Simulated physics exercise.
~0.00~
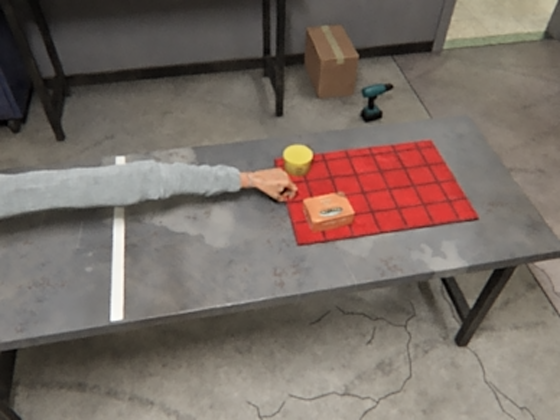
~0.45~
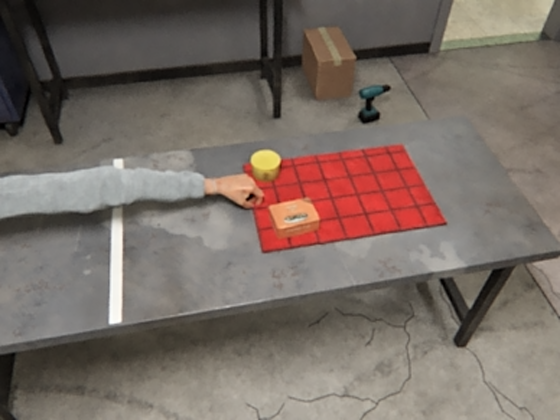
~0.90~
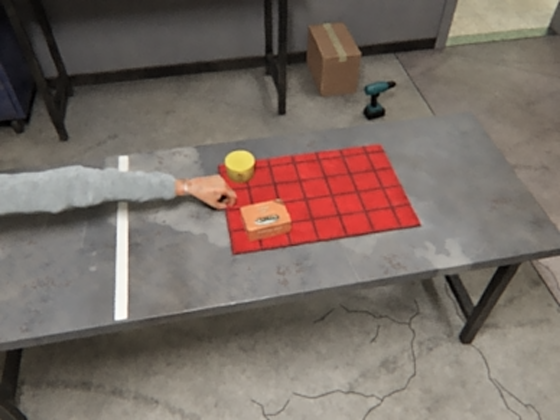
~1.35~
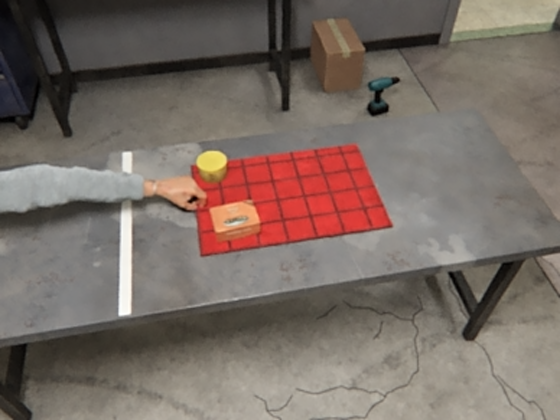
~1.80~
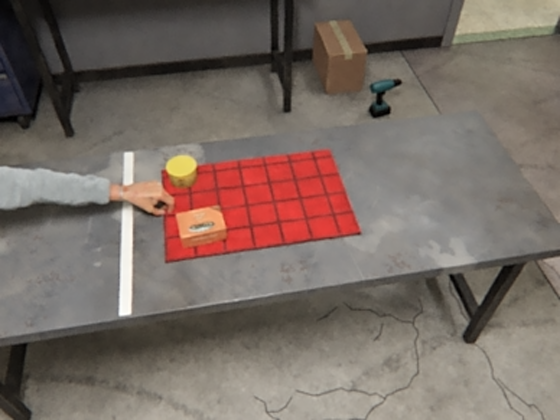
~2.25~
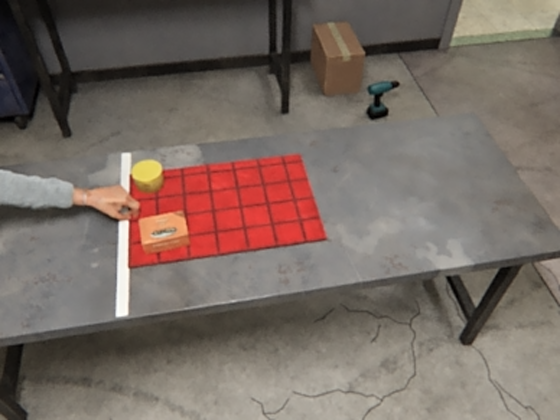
A hand in a grey sleeve grips the left edge of a red tea towel with a dark grid pattern, spread on a grey table with a yellow tub and an orange packet resting on it. The hand pulls the cloth steadily to the left, towards a strip of white tape across the tabletop. The tub and packet ride along, keeping their places near the towel's left side. Bare table opens up on the right as the arm draws back. Finally the towel's leading hem reaches the tape, with both items still upon the cloth.
